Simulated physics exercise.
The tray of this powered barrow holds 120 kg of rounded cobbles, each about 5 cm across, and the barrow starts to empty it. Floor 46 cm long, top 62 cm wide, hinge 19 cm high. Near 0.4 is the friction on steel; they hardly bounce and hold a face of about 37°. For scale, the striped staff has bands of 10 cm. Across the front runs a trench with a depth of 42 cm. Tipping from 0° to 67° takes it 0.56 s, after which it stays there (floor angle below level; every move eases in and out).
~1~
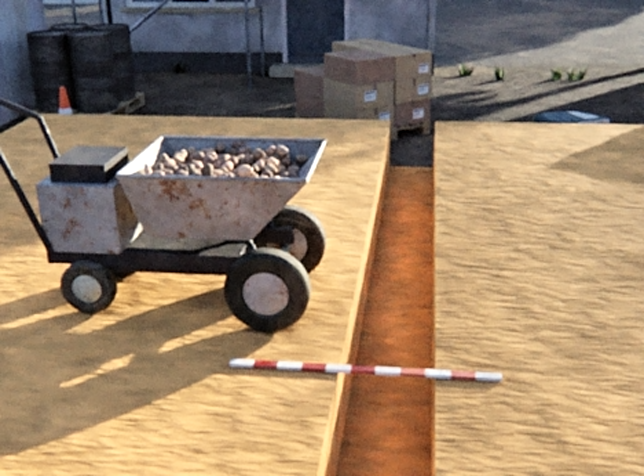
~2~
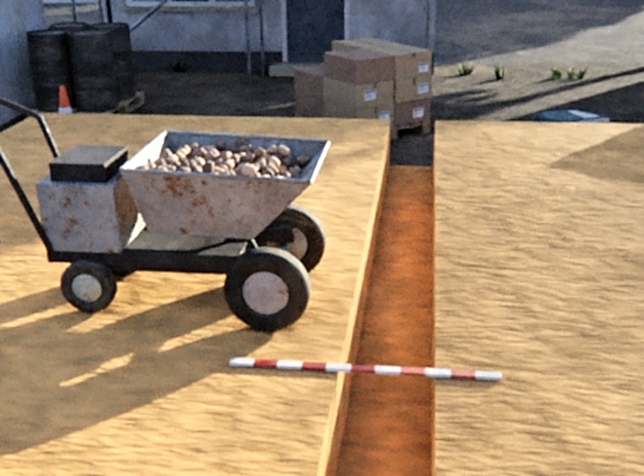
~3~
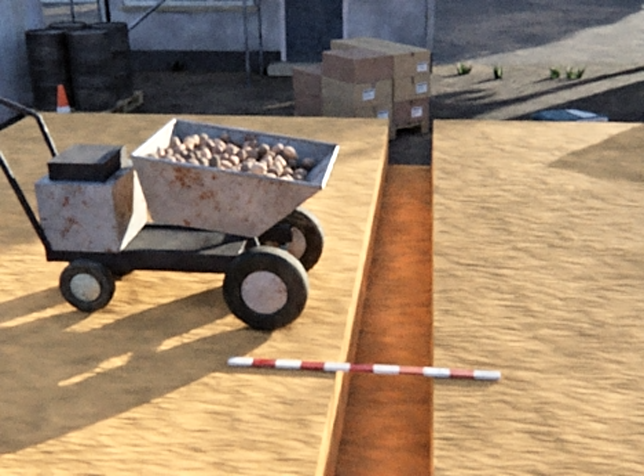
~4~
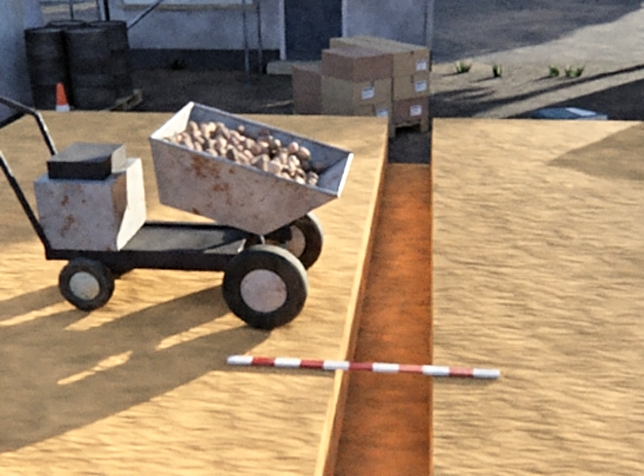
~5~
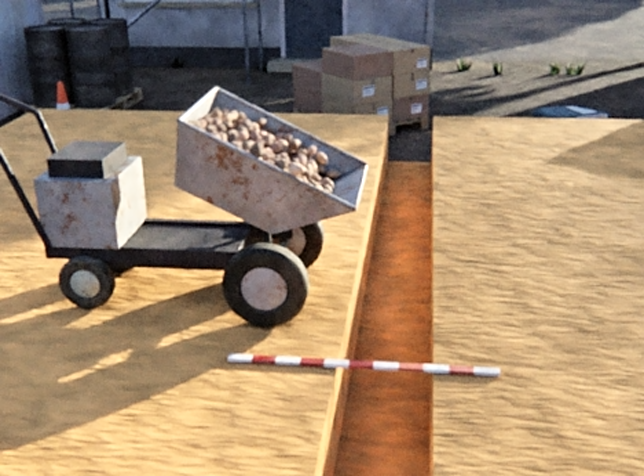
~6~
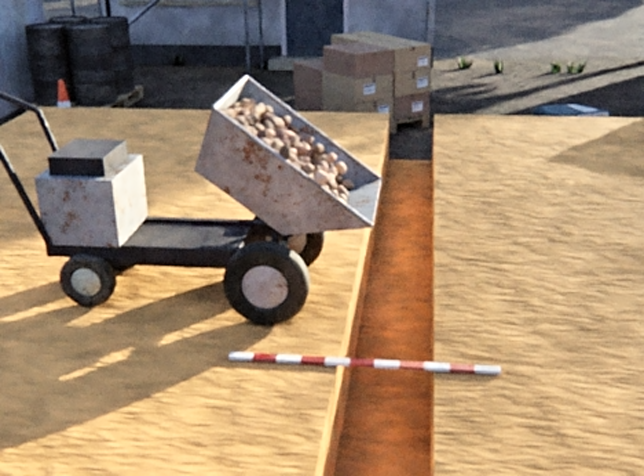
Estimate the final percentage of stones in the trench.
I would say 37 percent.
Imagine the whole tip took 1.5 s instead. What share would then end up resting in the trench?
In that case some 60 per cent.
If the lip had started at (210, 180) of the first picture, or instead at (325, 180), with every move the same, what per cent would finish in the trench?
Near 85 and near 20 percent.
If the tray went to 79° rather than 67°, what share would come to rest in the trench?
I'd expect around 40 in a hundred.
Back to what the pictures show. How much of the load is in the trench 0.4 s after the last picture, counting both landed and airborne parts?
At that moment: Approx. 10 %.
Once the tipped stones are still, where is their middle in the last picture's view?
Centre estimate: Around (469, 299).
Then, 0.1 s after the last picture the floor is at 57°, 100 % in the tray; the foremost stones are at (373, 220).
Then, 0.4 s after the last picture the floor is at 67°, 79 % in the tray, 11 % in the trench, 10 % past the trench; the foremost stones are at (466, 306).
Then, 0.7 s after the last picture the floor is at 67°, 18 % in the tray, 19 % in the trench, 63 % past the trench; the foremost stones are at (636, 303).
Then, 2.7 s after the last picture the floor is at 67°, 0 % in the tray, 37 % in the trench, 63 % past the trench; the foremost stones are past the picture's edge.
